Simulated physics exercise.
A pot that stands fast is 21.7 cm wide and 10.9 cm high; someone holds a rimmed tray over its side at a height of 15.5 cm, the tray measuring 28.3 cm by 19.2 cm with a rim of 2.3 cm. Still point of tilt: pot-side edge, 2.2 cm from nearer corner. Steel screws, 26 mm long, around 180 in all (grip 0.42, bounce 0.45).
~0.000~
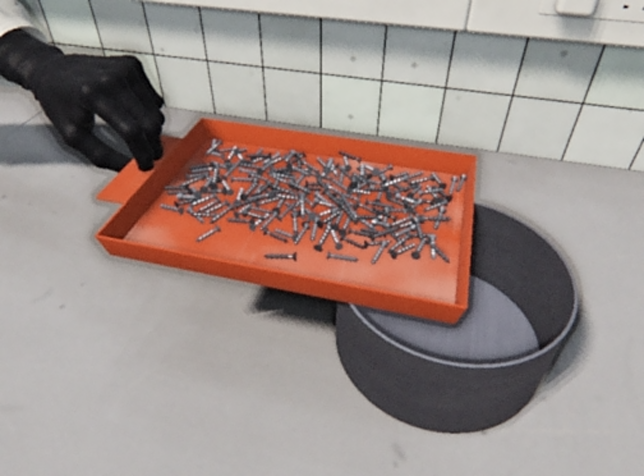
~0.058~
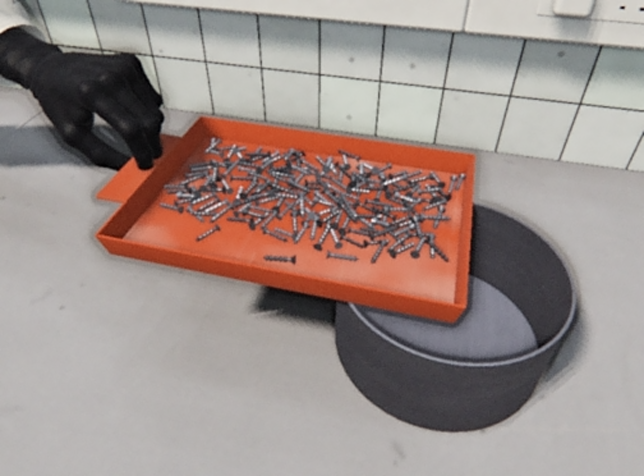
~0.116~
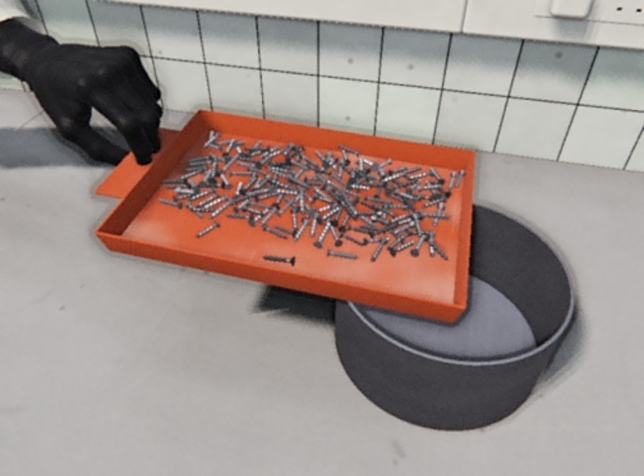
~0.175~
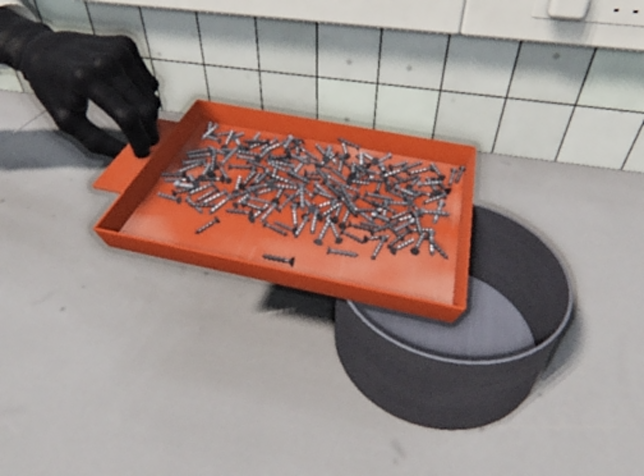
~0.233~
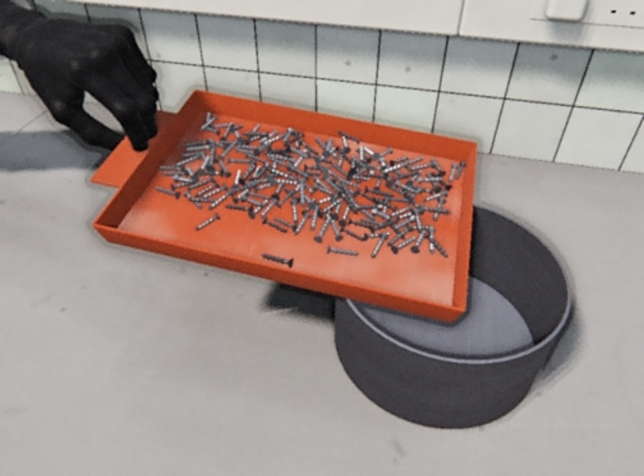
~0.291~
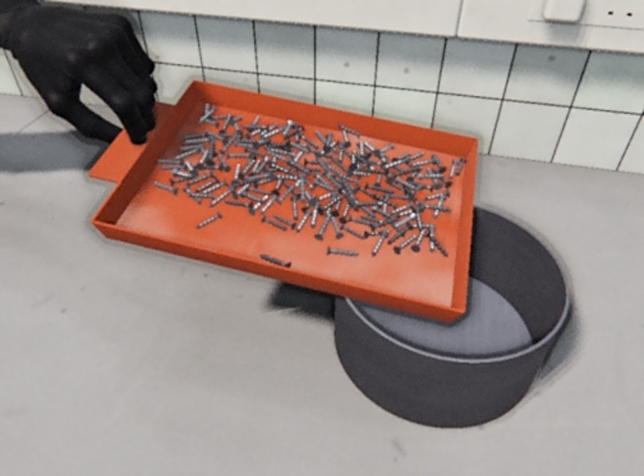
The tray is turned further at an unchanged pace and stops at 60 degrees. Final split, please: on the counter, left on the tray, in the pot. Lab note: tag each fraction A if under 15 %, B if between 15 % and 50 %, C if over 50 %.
Counter = A, tray = C, pot = A.
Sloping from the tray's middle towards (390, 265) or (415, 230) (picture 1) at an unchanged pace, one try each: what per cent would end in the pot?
Approximately 0 percent, then 10 percent.
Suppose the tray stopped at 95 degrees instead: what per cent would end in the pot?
Estimated share: About 0 %.
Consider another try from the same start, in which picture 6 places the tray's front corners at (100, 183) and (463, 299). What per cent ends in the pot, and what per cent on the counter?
That works out as pot 15 and counter 0.
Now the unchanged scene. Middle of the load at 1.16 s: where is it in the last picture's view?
Somewhere about (382, 249) in the last view.
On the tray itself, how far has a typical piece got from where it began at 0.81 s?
I'd say close to 6 centimetres.
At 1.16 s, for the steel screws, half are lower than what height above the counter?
Height: Around 20 cm.
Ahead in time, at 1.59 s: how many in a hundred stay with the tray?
Close to 100 in a hundred parts of the load.
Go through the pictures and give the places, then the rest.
The first picture shows tray tilt 0 degrees, front corners at (103, 234) and (460, 302); middle of the pieces at (305, 199); pot at (454, 268).
The second picture shows tray tilt 1 degrees, front corners at (103, 233) and (459, 301); middle of the pieces at (305, 198).
The third picture shows tray tilt 3 degrees, front corners at (102, 230) and (459, 302); middle of the pieces at (304, 194).
The fourth picture shows tray tilt 5 degrees, front corners at (101, 226) and (459, 303), lowest corner right front; middle of the pieces at (304, 189).
The fifth picture shows tray tilt 8 degrees, front corners at (100, 222) and (459, 304), lowest corner right front; middle of the pieces at (305, 185).
The sixth picture shows tray tilt 10 degrees, front corners at (99, 219) and (458, 306), lowest corner right front; middle of the pieces at (309, 170); pot at (449, 267). The tray's pace is about 45 degrees a second.
After 0.81 s, tilt 34 degrees; the tray holds 100 %, the pot 0 %.
After 1.16 s, tilt 50 degrees; the tray holds 100 %, the pot 0 %.
After 1.59 s, tilt 60 degrees; the tray holds 100 %, the pot 0 %.
By 3.2 s all is still; counter 5 %, tray 95 %, pot 0 %.
